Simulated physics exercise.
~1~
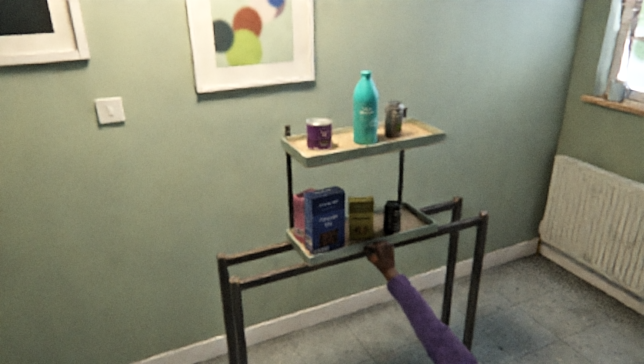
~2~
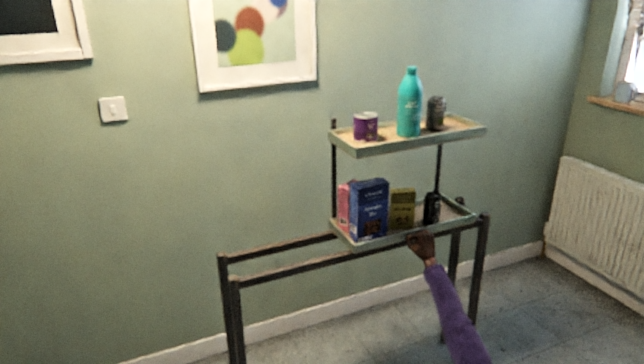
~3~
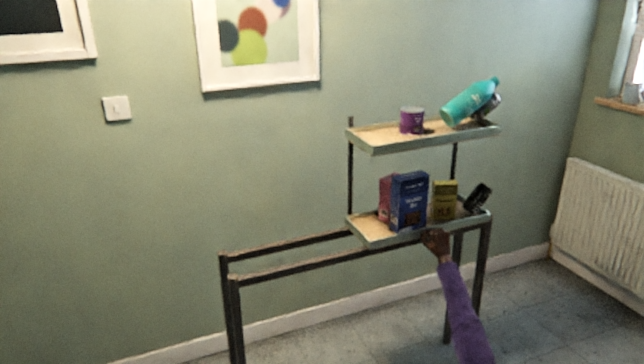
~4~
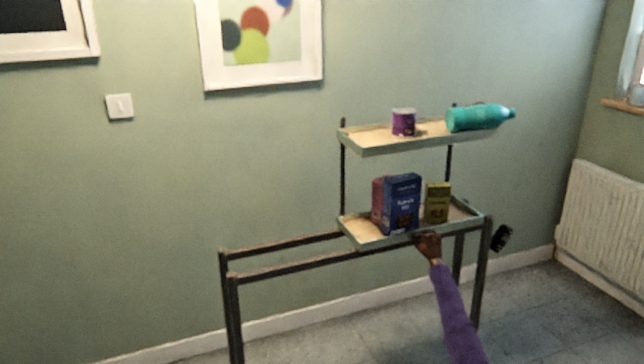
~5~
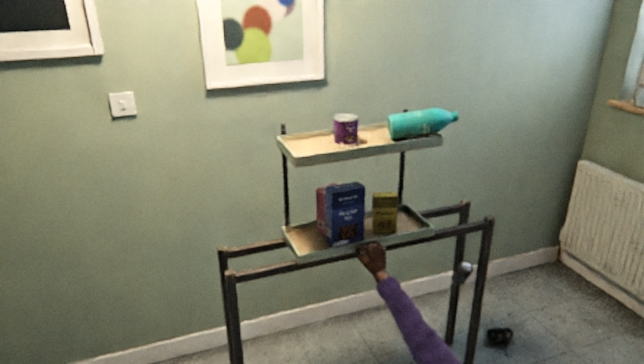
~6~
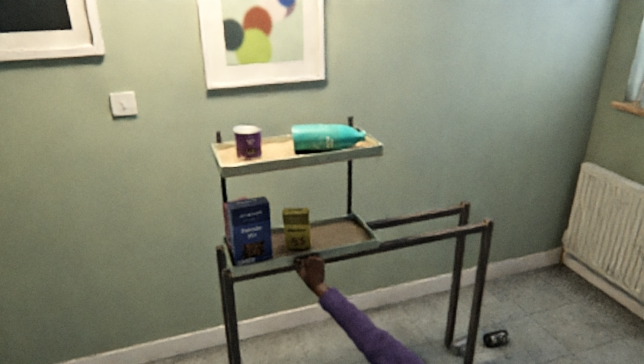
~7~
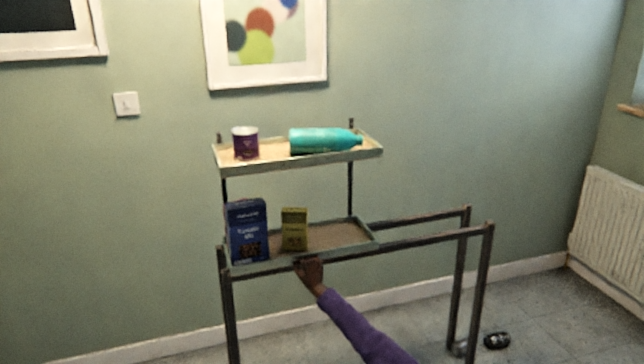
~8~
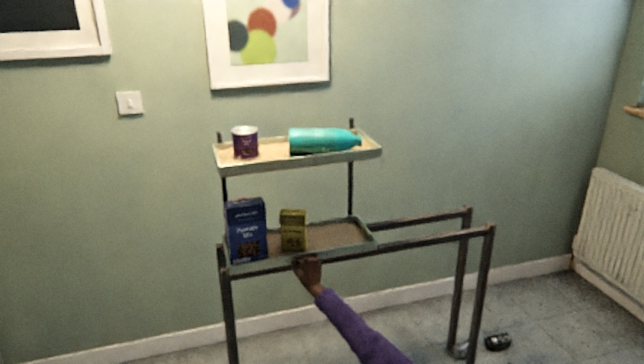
In the video, a hand slides a two-level tray of containers right along a rail frame, where the turquoise bottle topples and the black and grey cans fall to the floor, then moves it left, where it rests with the bottle lying on top.
